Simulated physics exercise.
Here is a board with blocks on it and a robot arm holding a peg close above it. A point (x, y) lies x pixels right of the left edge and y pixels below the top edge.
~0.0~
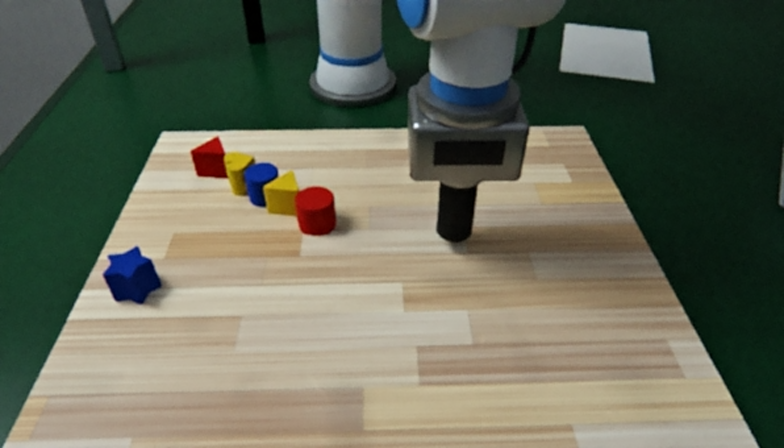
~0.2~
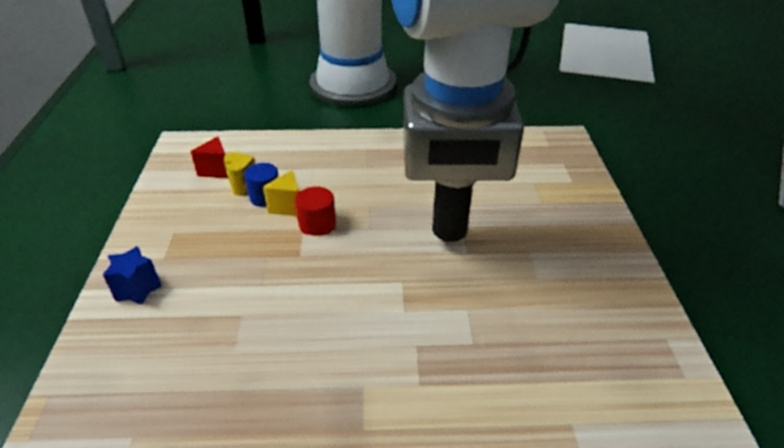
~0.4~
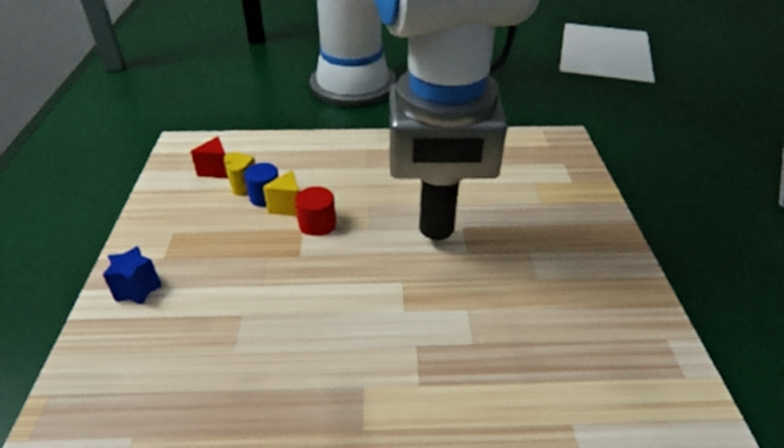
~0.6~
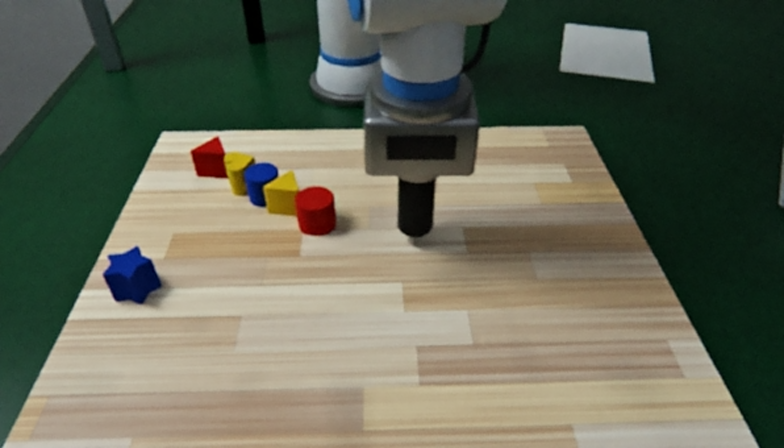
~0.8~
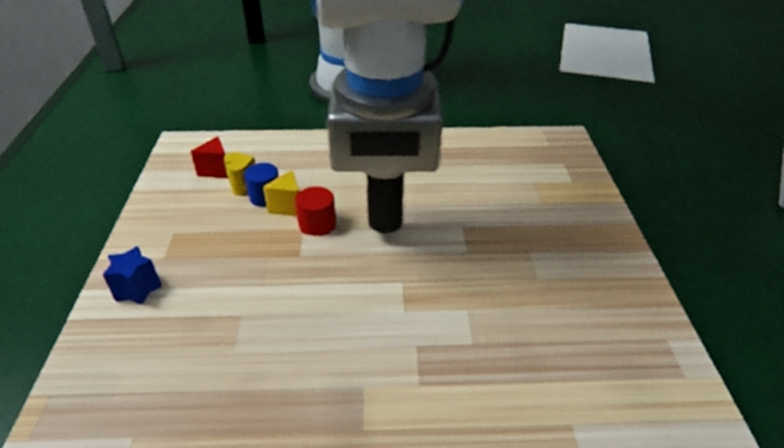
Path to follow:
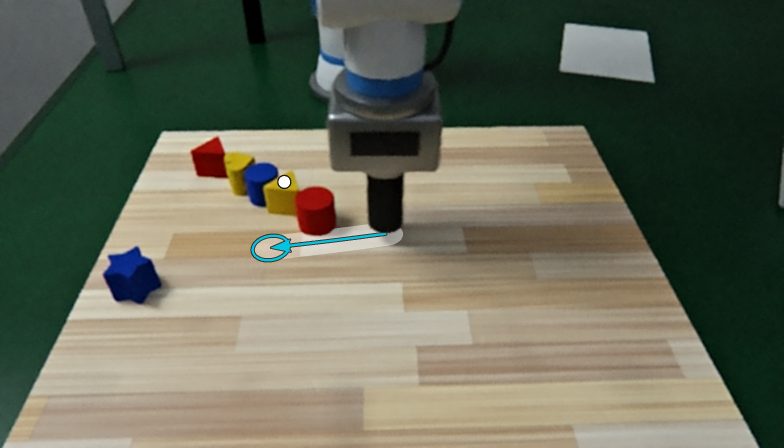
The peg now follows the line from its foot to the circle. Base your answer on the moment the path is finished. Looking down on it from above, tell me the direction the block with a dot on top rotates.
My answer: Anticlockwise.
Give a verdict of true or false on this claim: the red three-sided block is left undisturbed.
That claim is true.
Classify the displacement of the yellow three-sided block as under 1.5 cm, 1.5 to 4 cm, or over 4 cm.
Verdict: Less than 1.5 cm.
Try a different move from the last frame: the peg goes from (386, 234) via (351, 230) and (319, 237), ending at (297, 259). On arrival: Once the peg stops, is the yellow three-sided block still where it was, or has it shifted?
That one moves away.
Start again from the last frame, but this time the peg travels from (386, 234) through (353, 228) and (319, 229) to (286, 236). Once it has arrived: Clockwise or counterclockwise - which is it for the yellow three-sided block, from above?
Seen from above, its turn is clockwise.
The drawn path runs straight from (386, 234) to (271, 248); the dot is on the yellow three-sided block.
The first path, step by step. One third of the way, peg at (347, 227); nothing pushed yet.
Two thirds of the way, peg at (308, 232); blue cylinder at (259, 171); yellow three-sided block at (282, 178), turned 25° anticlockwise; red cylinder at (300, 194).
At the end, peg at (269, 236); red three-sided block not moved; blue cylinder at (259, 171); yellow three-sided block at (283, 177), turned 25° anticlockwise; red cylinder at (299, 194).
